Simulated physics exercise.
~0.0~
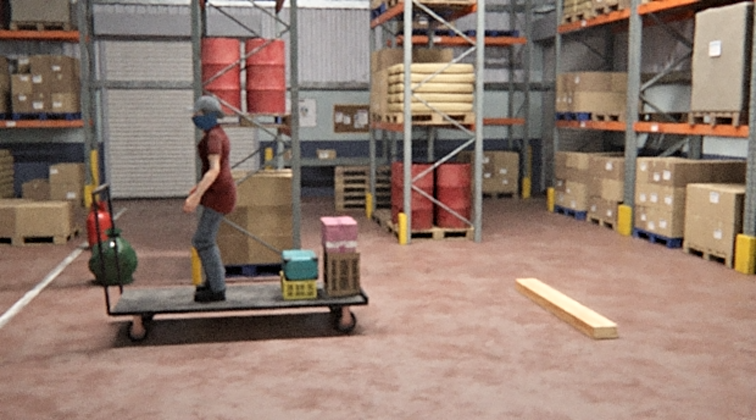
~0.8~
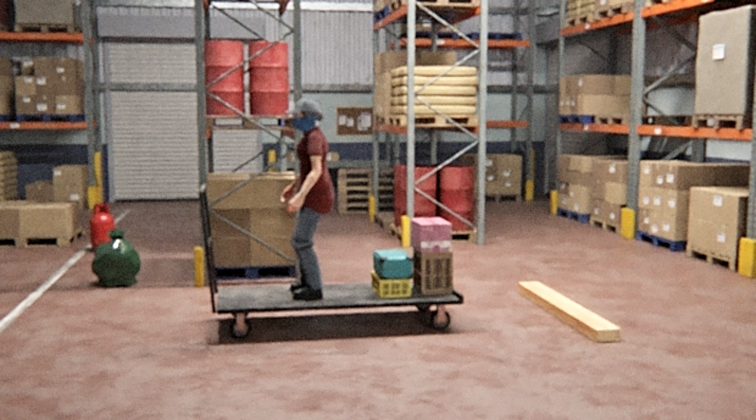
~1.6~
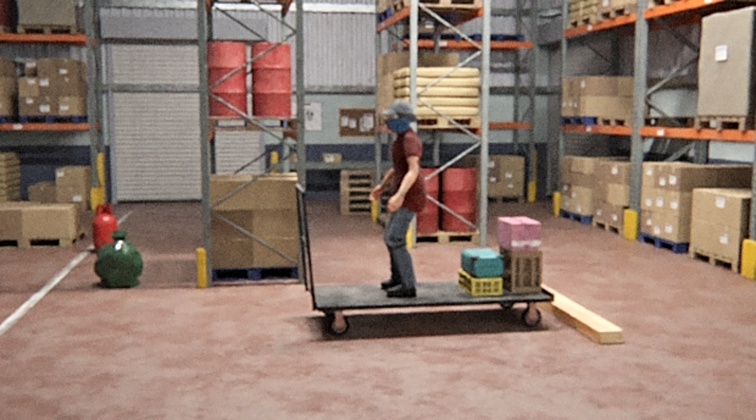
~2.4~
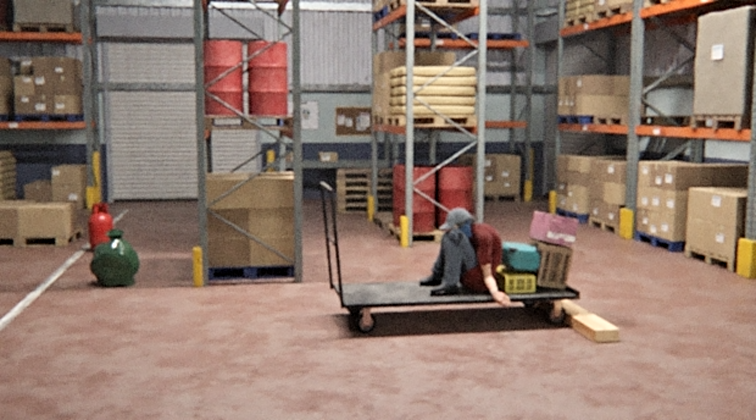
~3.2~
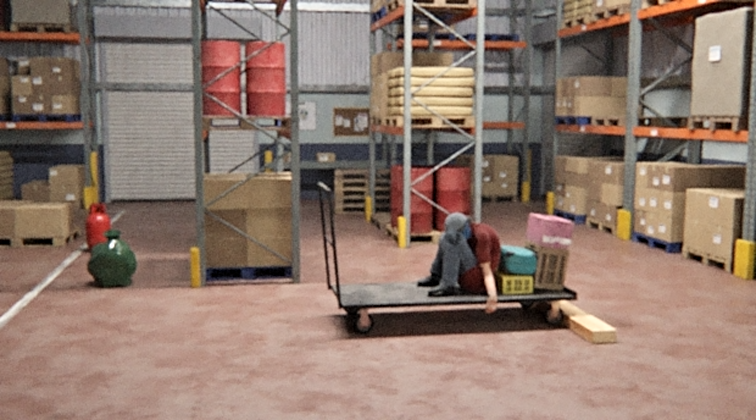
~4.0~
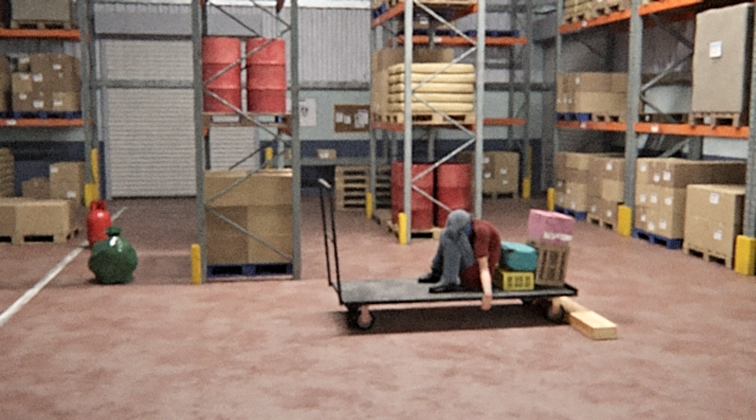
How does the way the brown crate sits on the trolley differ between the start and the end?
At the start the brown crate stands upright on the trolley, and at the end it is leaning.
